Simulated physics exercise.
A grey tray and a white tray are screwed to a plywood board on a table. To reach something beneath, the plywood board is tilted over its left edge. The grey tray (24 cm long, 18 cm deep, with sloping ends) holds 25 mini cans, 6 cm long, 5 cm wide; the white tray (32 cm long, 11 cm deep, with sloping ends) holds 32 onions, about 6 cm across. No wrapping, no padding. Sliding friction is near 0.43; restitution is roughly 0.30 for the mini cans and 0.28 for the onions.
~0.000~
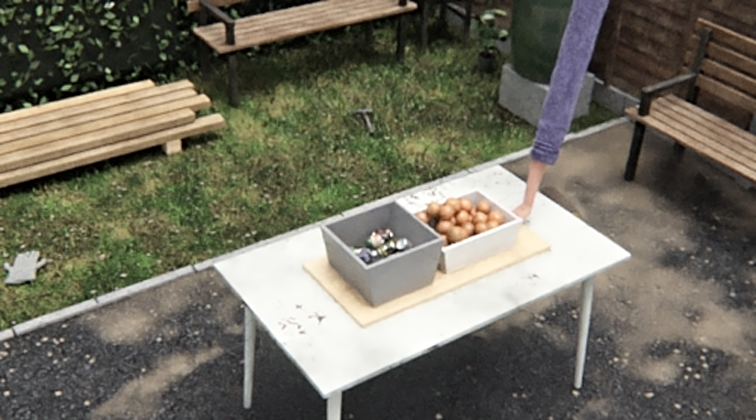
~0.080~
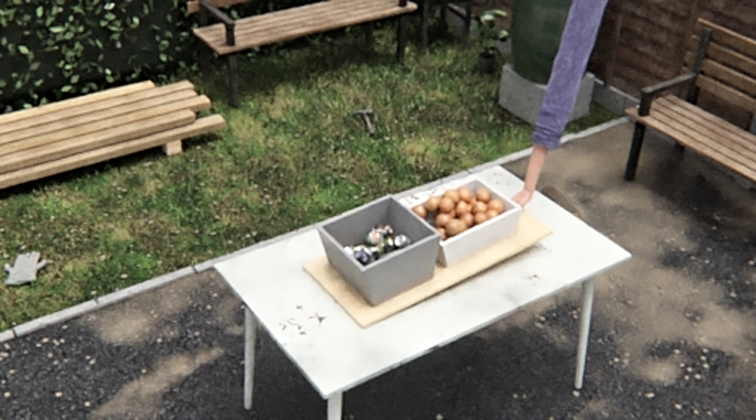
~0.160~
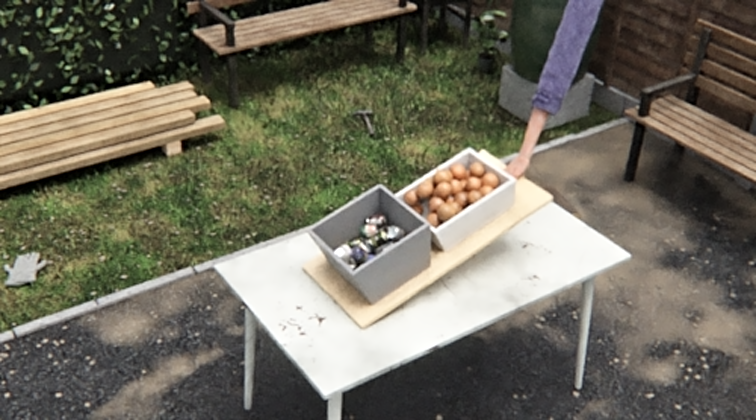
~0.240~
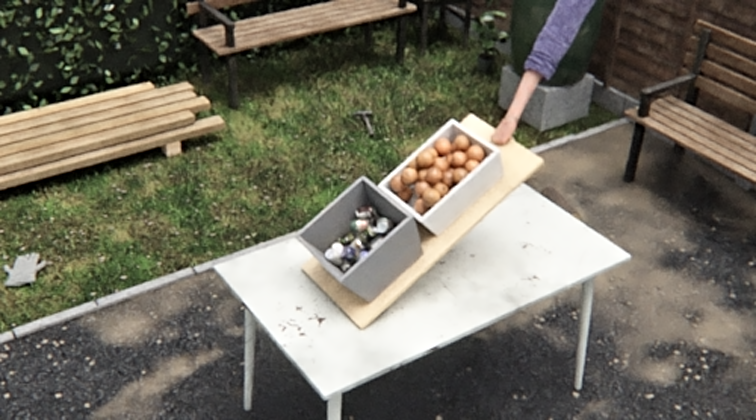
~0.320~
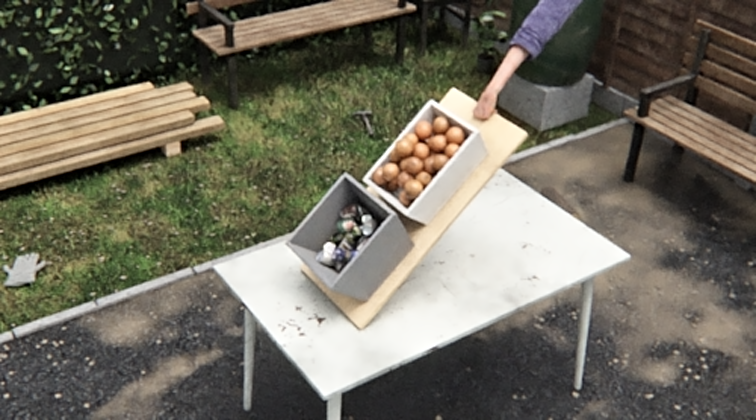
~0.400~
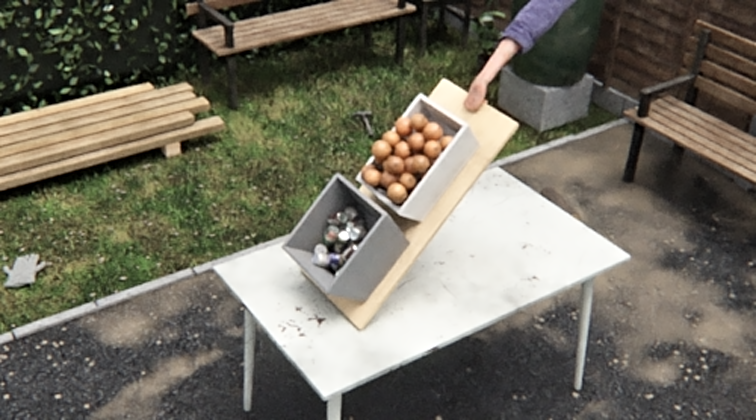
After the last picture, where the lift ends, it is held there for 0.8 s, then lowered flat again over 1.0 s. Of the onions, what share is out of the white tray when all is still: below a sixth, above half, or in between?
It sheds a sixth to a half of them.
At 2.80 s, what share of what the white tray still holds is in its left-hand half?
About 100 per cent.
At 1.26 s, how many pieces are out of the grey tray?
About: Grey tray 0.
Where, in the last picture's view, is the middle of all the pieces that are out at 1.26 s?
At about (333, 301).
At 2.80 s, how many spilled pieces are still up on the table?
Roughly 0.
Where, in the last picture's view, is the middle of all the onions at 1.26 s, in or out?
Near (381, 193).
After 0.78 s, tilt 45°; 0 of 25 out of the grey tray and 11 of 32 out of the white tray.
After 1.26 s, tilt 45°; 0 of 25 out of the grey tray and 12 of 32 out of the white tray.
After 1.94 s, tilt 8°; 0 of 25 out of the grey tray and 12 of 32 out of the white tray.
When it is over (at 2.80 s), 0 of 25 out of the grey tray and 12 of 32 out of the white tray. Asked share, 12 of 32, 38 per cent.
